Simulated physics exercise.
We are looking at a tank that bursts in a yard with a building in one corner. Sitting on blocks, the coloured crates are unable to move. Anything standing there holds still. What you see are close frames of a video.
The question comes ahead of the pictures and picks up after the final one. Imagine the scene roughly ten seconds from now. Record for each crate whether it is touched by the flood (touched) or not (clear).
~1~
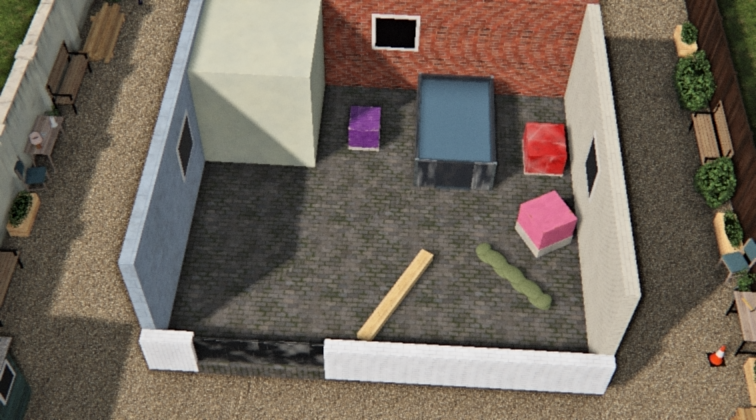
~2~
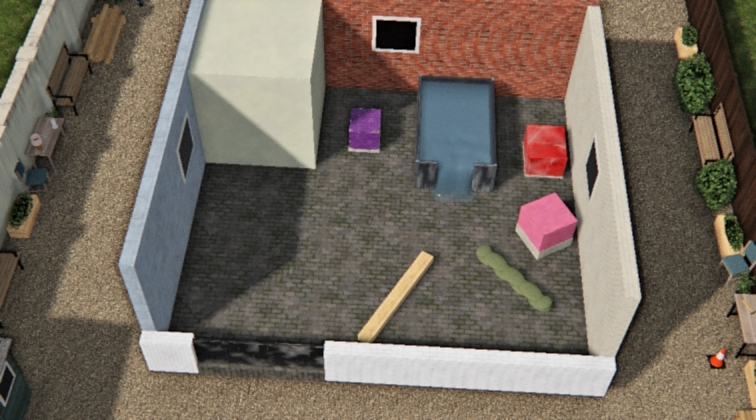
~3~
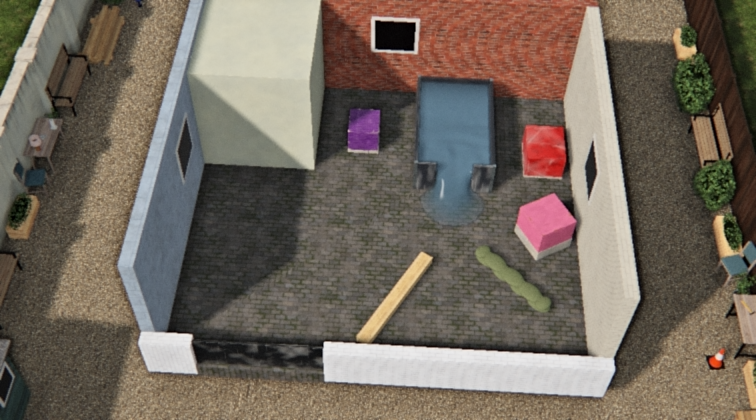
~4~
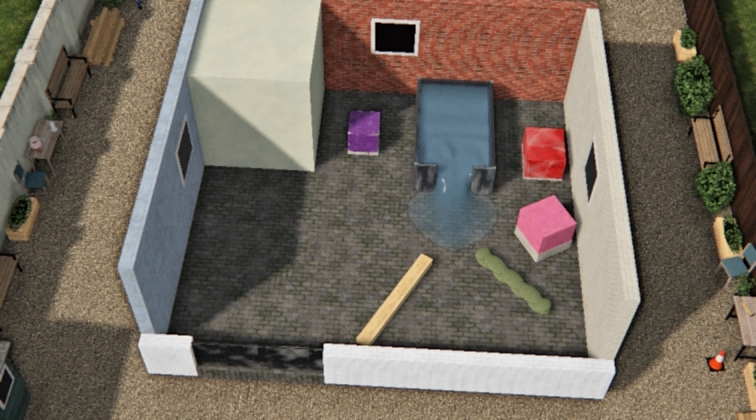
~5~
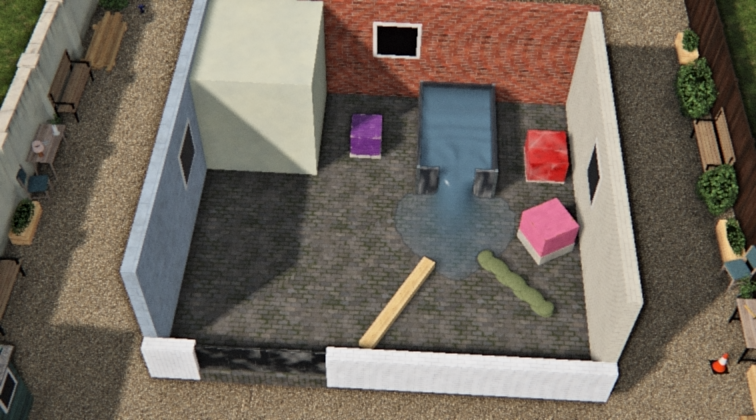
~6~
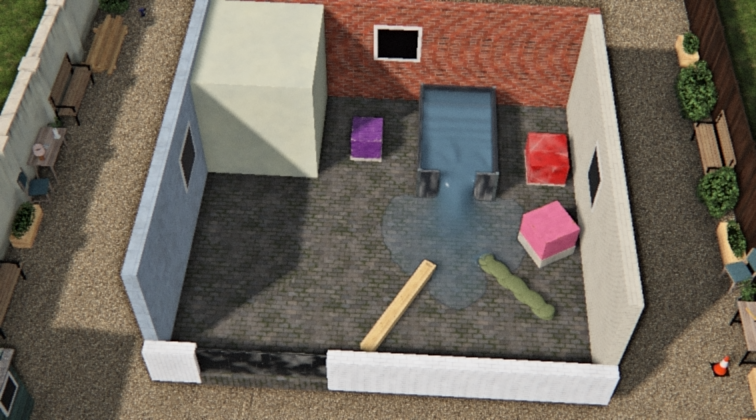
The pink crate is out of reach; the red crate is within reach; the purple crate is out of reach.
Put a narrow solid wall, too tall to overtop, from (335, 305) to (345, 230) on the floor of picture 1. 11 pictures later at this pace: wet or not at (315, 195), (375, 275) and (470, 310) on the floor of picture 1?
Taking the three spots in order: Spared, soaked, soaked.
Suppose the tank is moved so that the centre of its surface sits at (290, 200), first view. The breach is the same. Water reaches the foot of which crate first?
I'd go with the pink-painted one.
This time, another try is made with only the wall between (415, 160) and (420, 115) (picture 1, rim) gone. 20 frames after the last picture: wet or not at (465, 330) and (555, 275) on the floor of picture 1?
I'd expect the first point to stay dry and the second point to stay dry.
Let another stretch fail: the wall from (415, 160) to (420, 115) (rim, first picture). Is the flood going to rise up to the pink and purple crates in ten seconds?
As I see it, the pink one is not reached, and the purple one gets reached.
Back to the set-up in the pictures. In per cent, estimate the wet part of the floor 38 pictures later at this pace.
By my count, 65 percent.
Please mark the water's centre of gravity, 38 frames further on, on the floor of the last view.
Near pixel (424, 254).
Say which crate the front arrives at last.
I'd name the one in purple.
A moment on, water covers 25 % of the floor; the pink crate water round its plinth, the red crate not reached, the purple crate not reached.
Next, water covers 40 % of the floor; the pink crate water round its plinth, the red crate not reached, the purple crate not reached.
Then, water covers 50 % of the floor; the pink crate water round its plinth, the red crate water round its plinth, the purple crate not reached.
Later, water covers 65 % of the floor; the pink crate water round its plinth, the red crate water round its plinth, the purple crate not reached.
In the end, water covers 85 % of the floor; the pink crate stayed above the water, the red crate was topped, the purple crate stayed above the water.
